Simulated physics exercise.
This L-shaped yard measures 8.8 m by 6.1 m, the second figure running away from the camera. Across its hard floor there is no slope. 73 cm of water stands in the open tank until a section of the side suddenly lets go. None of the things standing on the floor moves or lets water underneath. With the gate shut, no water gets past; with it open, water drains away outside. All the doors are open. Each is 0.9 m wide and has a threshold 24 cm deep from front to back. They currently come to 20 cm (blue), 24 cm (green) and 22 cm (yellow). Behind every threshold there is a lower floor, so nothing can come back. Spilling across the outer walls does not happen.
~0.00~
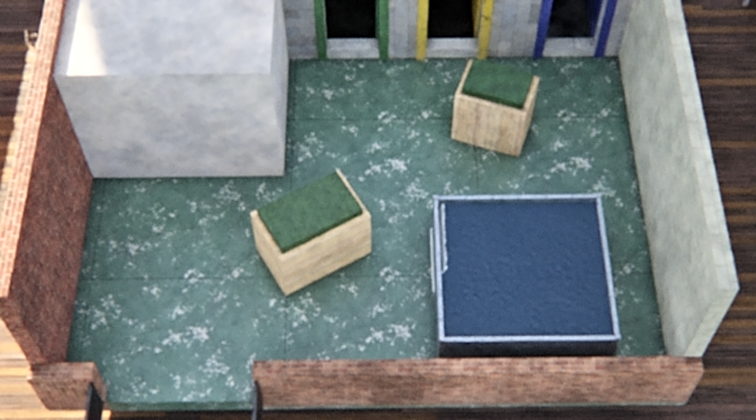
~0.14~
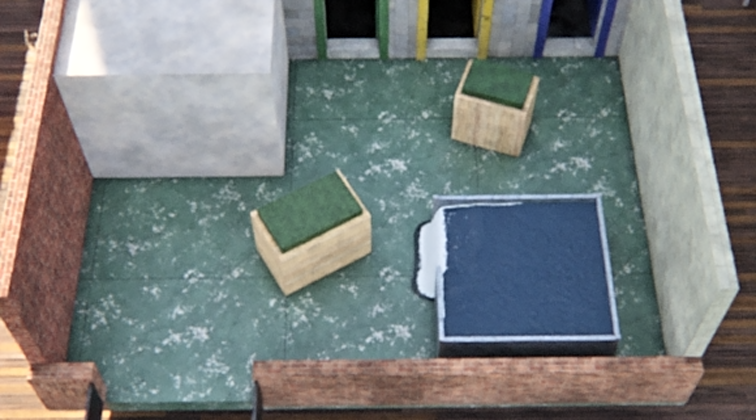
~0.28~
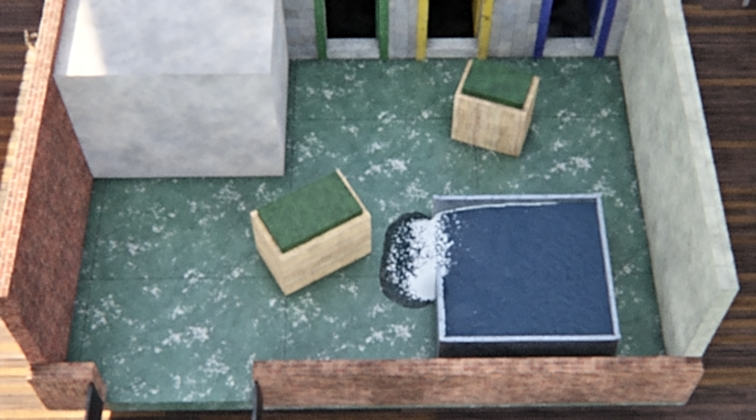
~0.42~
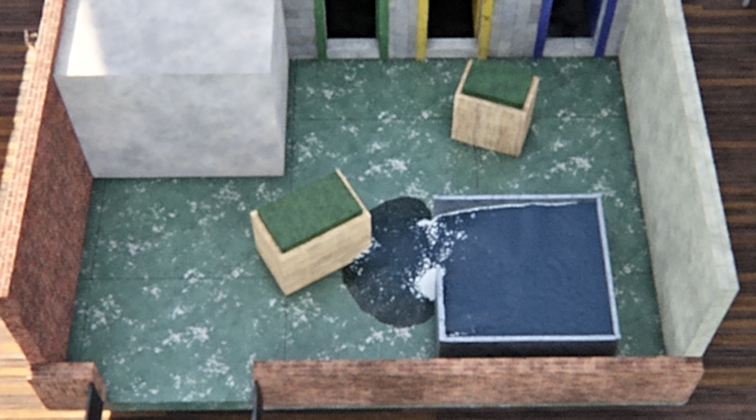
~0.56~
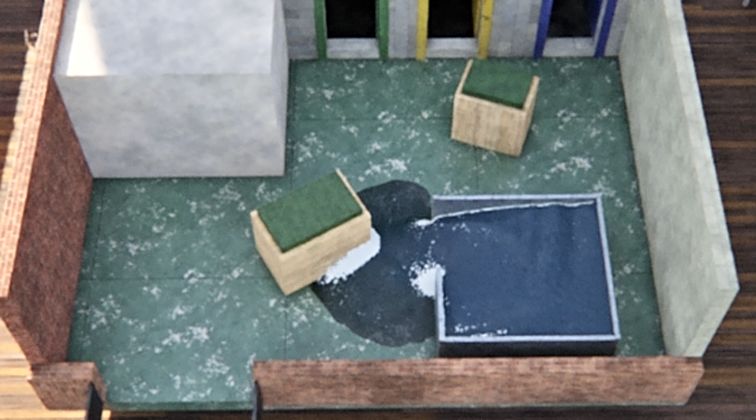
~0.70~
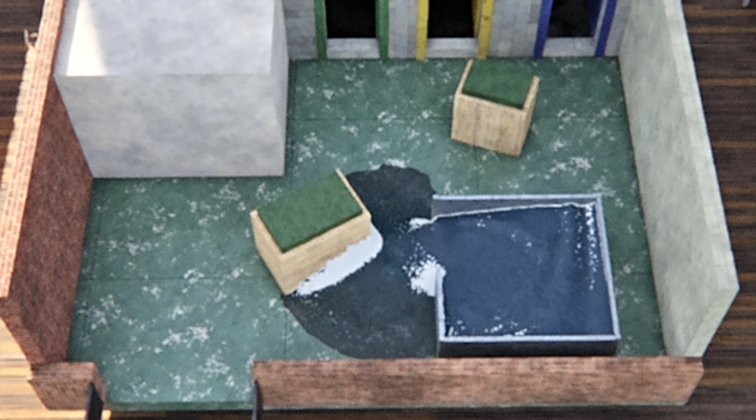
Walled yard with green floor, water pouring from the left side of an open tank, spreading leftward and foaming against a planter.
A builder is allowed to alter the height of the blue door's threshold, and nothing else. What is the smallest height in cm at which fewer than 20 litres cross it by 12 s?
About 9.5 cm.
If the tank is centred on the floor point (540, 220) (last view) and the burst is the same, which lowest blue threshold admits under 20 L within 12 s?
A minimum of about 14.0 cm.
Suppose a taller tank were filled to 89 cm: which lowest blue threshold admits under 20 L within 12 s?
Something near 12.0 cm should do.
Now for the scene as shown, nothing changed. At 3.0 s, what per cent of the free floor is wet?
Approximately 50 %.
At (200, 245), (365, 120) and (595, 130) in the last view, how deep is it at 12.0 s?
Roughly 6, then 7, then 7 cm.
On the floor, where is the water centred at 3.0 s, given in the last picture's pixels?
At about (430, 262).
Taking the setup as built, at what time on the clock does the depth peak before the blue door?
Near 8.0 s.
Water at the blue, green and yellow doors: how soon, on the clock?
It gets to blue at 3.8 s, to green at 1.8 s, and to yellow at 2.8 s.
After 1.4 s water covers 25 % of the floor, deepest (52 cm) near (373, 254); it has not reached the blue door.
After 3.0 s water covers 50 % of the floor, deepest (34 cm) near (309, 65); it has not reached the blue door.
After 12.0 s water covers 95 % of the floor, deepest (14 cm) near (661, 380); 9 cm at the blue door, 0 litres in over its 20 cm threshold.
At the blue door as built, the water arrived by 3.9 s and peaked near 12 cm at 8.0 s.
With a threshold of 8.5 cm, 26 litres would have come in within the 12 s; with 12 cm, 7 litres. So under 20 litres takes about 9.5 cm.
